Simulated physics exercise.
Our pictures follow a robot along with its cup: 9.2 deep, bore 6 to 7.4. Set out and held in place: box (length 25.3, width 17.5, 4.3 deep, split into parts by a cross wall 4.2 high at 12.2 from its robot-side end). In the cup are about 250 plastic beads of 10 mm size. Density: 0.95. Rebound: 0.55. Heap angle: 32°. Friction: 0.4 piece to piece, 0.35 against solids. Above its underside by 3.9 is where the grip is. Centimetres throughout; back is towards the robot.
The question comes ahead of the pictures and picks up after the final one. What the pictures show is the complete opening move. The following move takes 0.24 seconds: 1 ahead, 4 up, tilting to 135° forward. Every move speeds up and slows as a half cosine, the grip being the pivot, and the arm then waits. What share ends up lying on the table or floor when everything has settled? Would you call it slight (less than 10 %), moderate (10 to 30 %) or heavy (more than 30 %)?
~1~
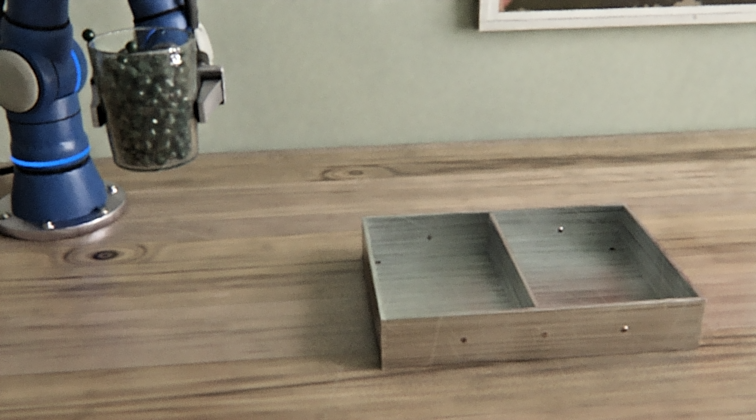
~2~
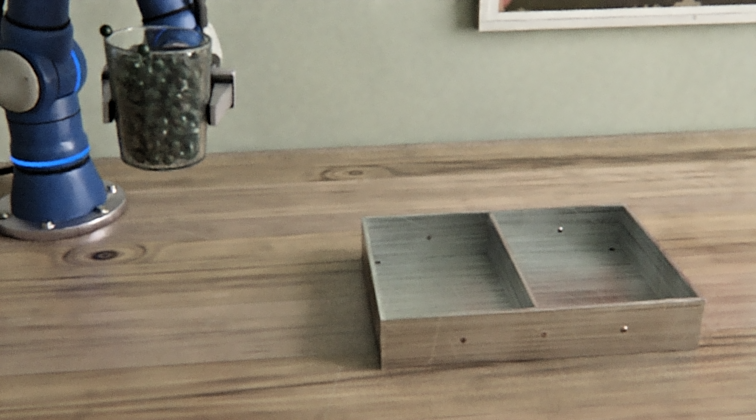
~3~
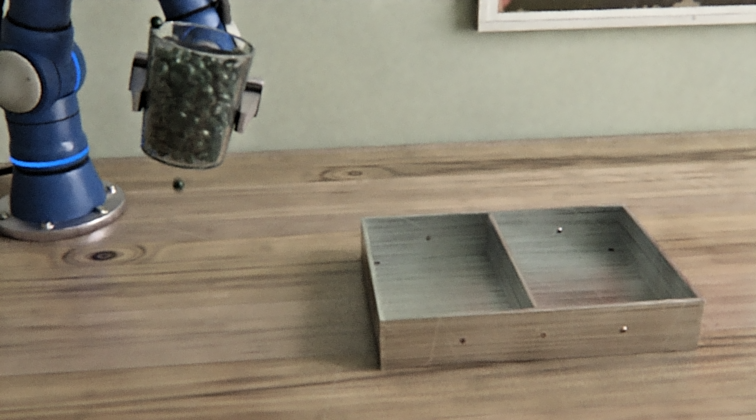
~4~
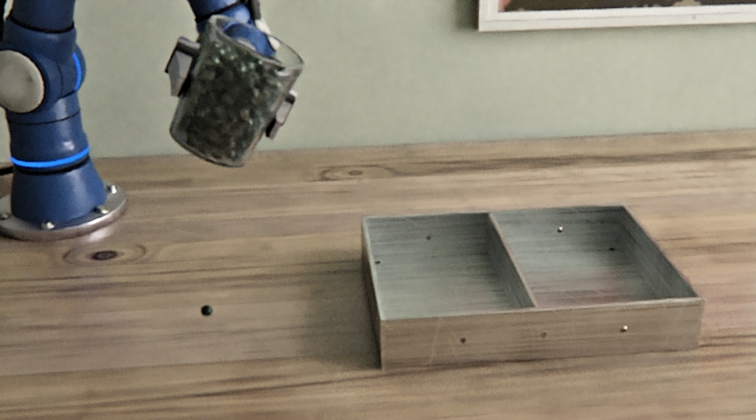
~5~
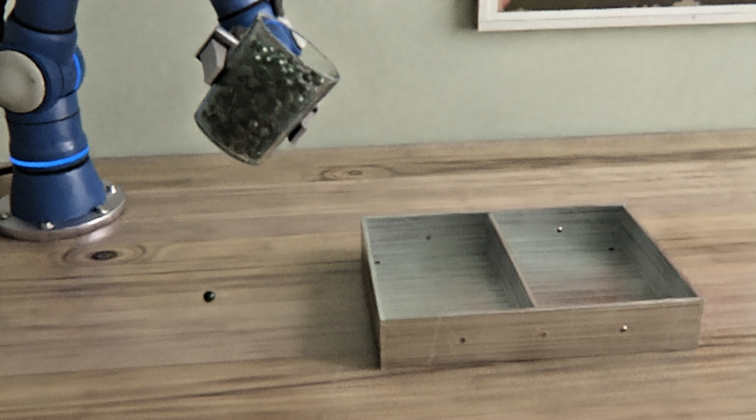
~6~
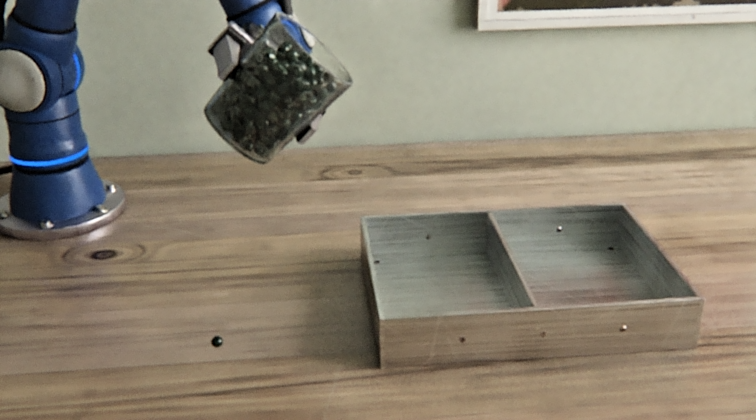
I would call it heavy.
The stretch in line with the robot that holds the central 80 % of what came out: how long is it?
22 cm.
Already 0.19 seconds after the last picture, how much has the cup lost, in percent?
Close to 0 per cent of the load is out.
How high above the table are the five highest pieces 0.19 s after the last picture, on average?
Those pieces are roughly 26 cm high.
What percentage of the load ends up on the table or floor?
It should be close to 40 per cent.
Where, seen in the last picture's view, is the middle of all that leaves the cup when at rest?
I'd point to somewhere near (405, 299).
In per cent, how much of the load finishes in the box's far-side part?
The share is near 0 per cent.
Then, 0.10 s after the last picture, tilted 75° forward, highest piece 24 above the table; 250 in the cup, 1 on the table or floor.
Then, 0.19 s after the last picture, tilted 126° forward, highest piece 27 above the table; 247 in the cup, 1 on the table or floor, 3 in flight or on a rim.
Then, 0.44 s after the last picture, tilted 135° forward, highest piece 17 above the table; 110 in the robot-side part, 76 on the table or floor, 15 in the cup, 50 in flight or on a rim.
Then, 1.49 s after the last picture, tilted 135° forward, highest piece 2 above the table; 148 in the robot-side part, 103 on the table or floor.
Final count, 148 in the robot-side part, 103 on the table or floor. That is 41 % on the table or floor.
